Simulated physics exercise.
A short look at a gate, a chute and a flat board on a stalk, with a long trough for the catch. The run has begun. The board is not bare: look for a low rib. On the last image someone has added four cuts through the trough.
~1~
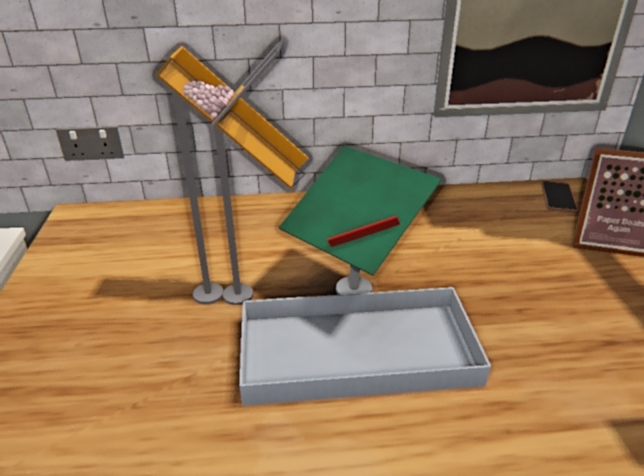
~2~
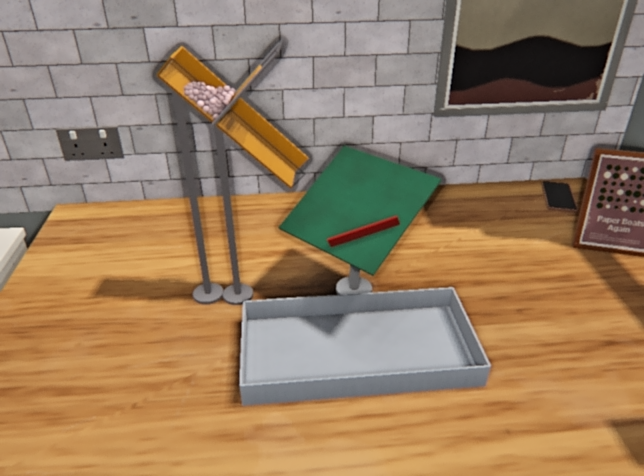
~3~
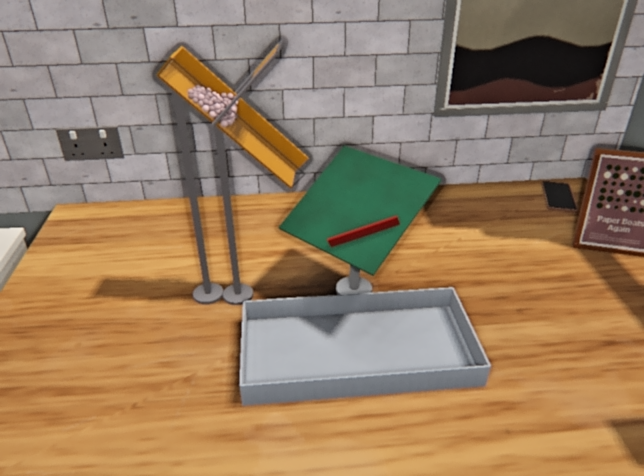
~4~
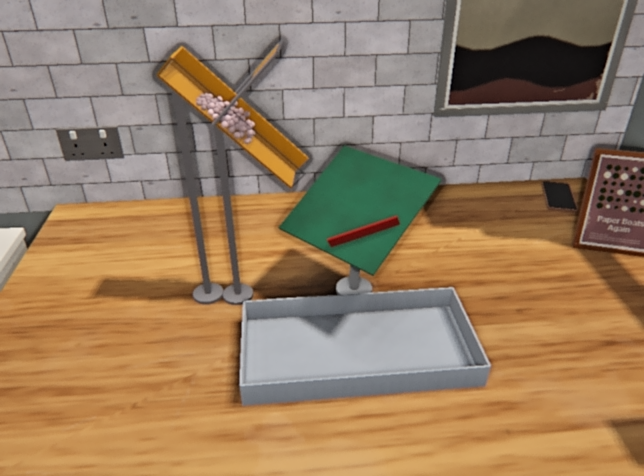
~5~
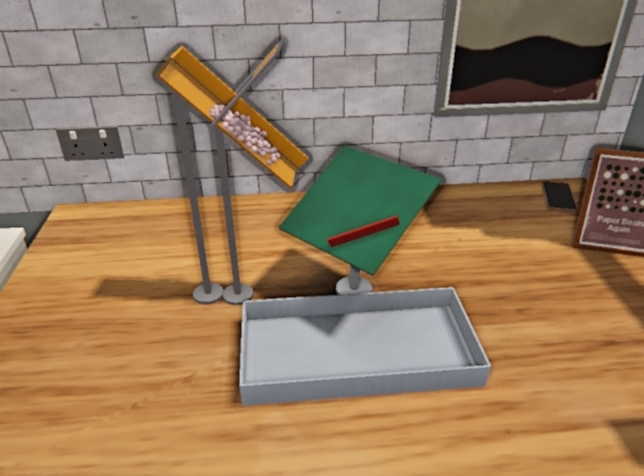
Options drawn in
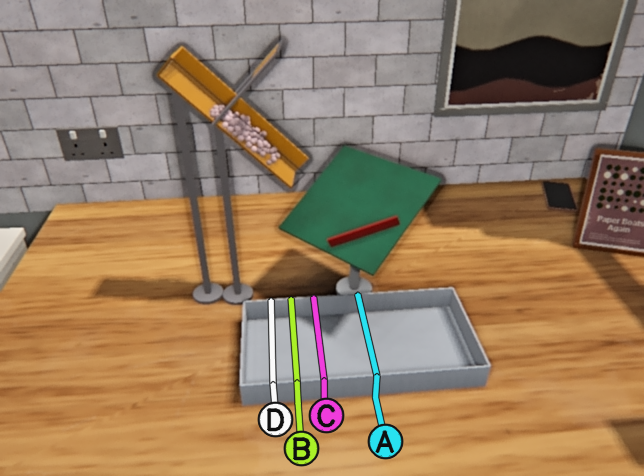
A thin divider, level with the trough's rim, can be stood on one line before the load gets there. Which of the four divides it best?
B works best here.
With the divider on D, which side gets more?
Right.
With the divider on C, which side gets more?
The left side.
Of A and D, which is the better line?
D.
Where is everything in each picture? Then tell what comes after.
In the first frame, load behind the gate at (209, 97), sugar pearls; lip of the chute at (293, 180), sloping fairly steeply.
In the second frame, middle of the board at (357, 204), tilted fairly steeply; middle of its low edge at (322, 249); of its high edge at (390, 161).
In the third frame, front corners of the trough at (241, 385) and (490, 366), empty; front of the load at (235, 116).
In the fourth frame, middle of the load at (231, 113); its front at (252, 134), about a third of the way to the lip; rib from (397, 216) to (327, 240).
In the fifth frame, middle of the load at (249, 130); its front at (276, 155), about two thirds of the way to the lip.
On the marked copy, line A crosses the front rim at (376, 375); line B crosses the front rim at (297, 381); line C crosses the front rim at (324, 379); line D crosses the front rim at (273, 383).
If A is chosen, of what is caught, nearly all on the left of the divider, a stray few on the right.
If B is chosen, of what is caught, about half on the left of the divider, about half on the right.
If C is chosen, of what is caught, nearly all on the left of the divider, a small part on the right.
If D is chosen, of what is caught, a small part on the left of the divider, most on the right.
